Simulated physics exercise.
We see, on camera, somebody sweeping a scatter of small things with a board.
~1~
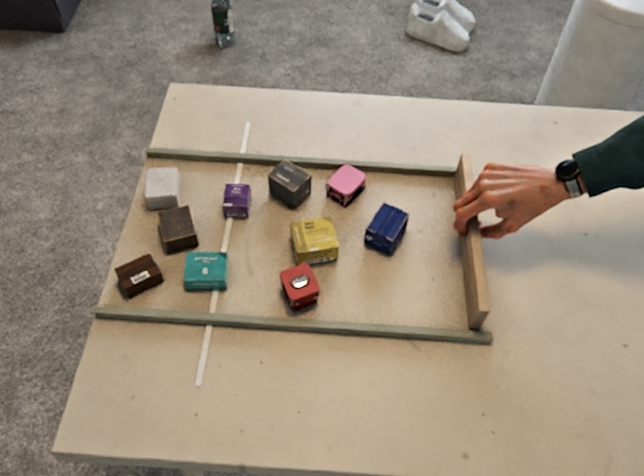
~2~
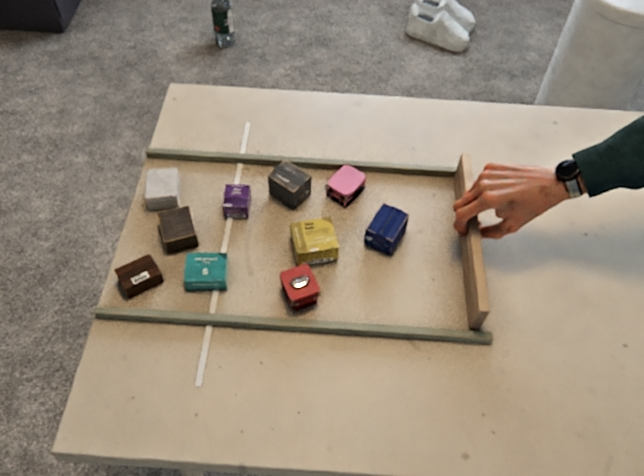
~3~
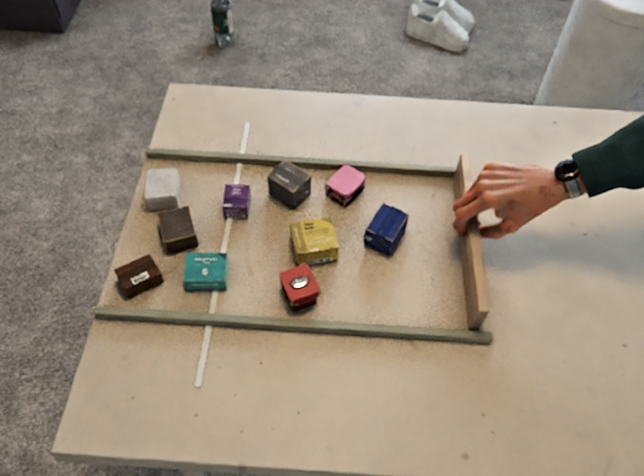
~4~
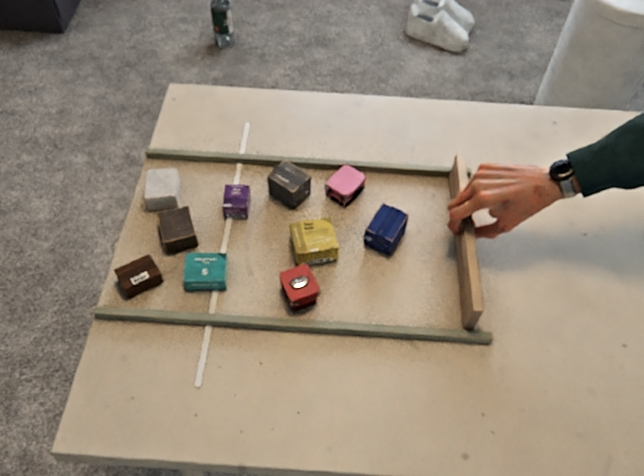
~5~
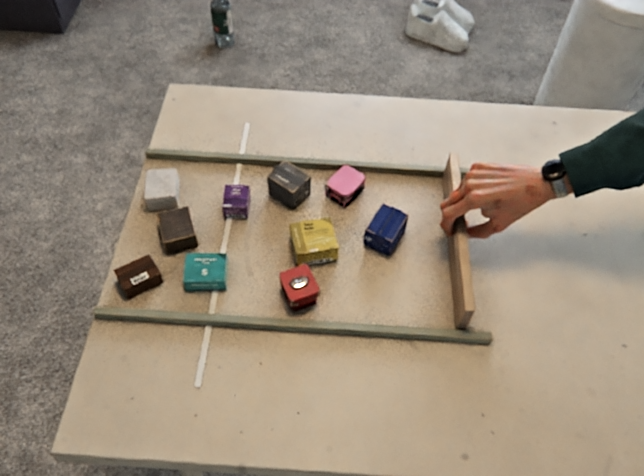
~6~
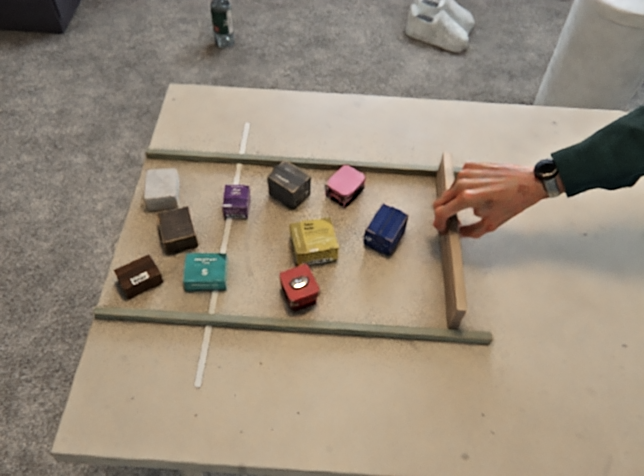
On a pale tabletop, a hand slides a wooden board slightly left toward scattered small blocks.
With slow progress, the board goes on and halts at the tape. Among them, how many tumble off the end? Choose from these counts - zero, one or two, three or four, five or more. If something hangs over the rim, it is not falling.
Count: Zero.
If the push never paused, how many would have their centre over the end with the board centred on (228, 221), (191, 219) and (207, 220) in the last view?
The counts are 0, 3 and 2, in that order.
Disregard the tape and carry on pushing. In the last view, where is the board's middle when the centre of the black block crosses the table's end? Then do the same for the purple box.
I reckon its middle sits around (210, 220) and then around (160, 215).
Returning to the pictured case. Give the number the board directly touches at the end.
It is in contact with 3.
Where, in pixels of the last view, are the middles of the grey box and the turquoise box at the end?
In the last picture the first middle sits at (196, 168) and the other at (168, 268).
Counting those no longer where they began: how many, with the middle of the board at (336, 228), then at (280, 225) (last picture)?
At first I count 4, and then 6.
A little later, none off yet; white block at rest near (162, 189); brown box at rest near (139, 276); black block at rest near (178, 230).
When it is over, the number that fall off is zero.
